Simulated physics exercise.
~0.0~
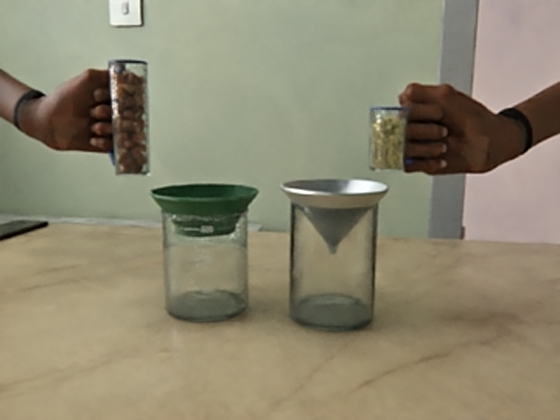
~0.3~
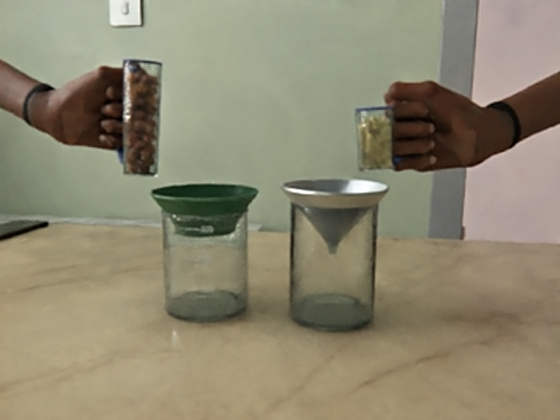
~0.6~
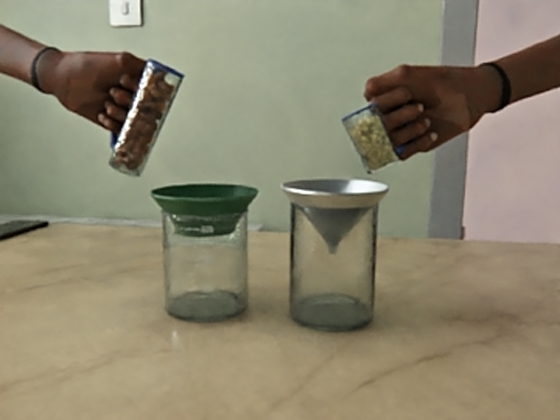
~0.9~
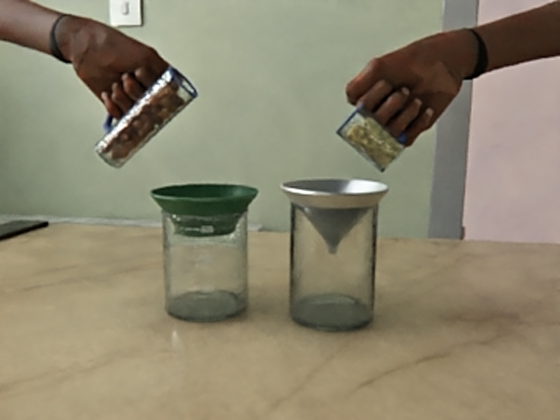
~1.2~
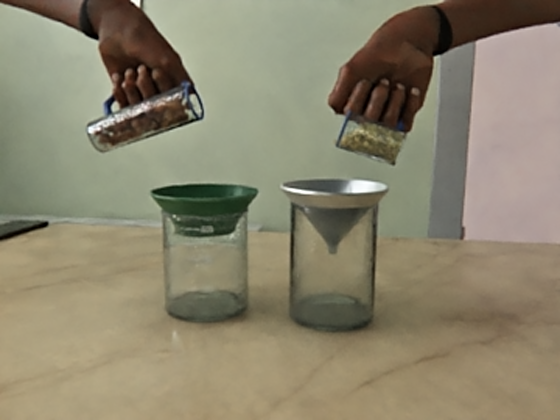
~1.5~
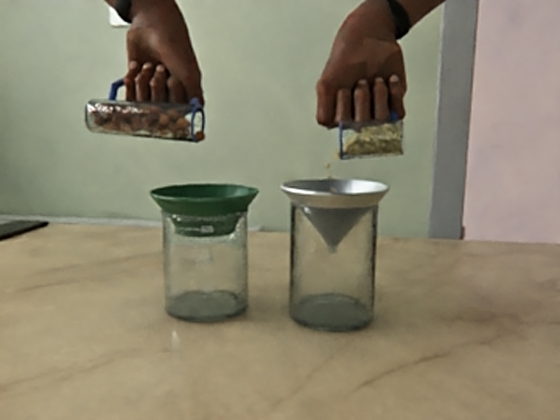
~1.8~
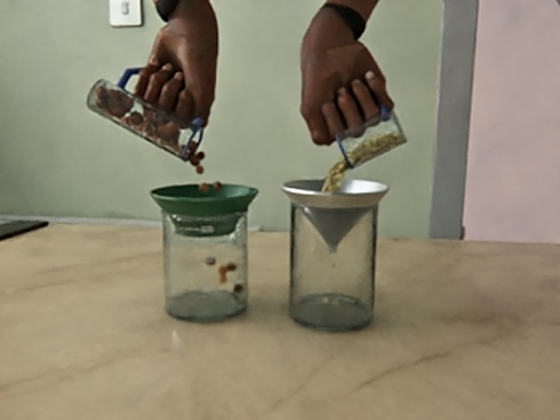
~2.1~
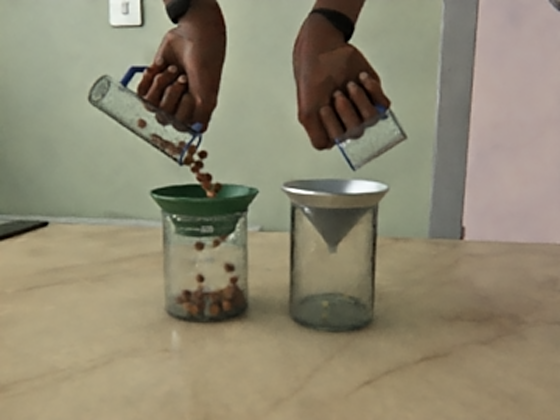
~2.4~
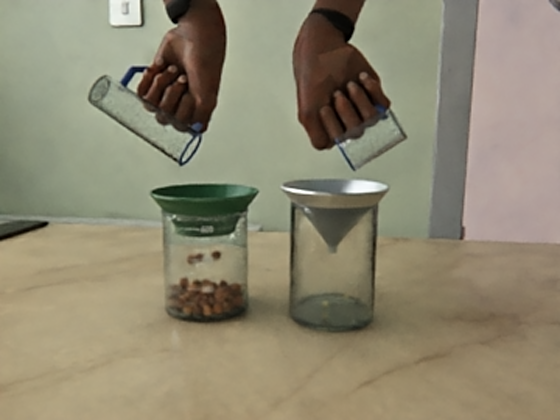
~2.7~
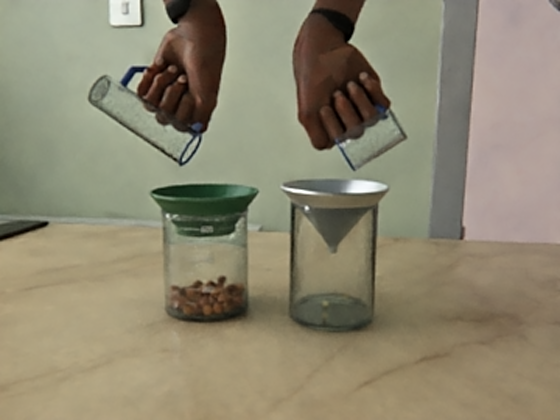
Two hands tipped small clear cups over funnels on glass jars, and the brown nut-like pieces on the left tumbled through the green funnel into the jar, while the pale grains on the right stayed in the silver funnel, leaving its jar looking empty.
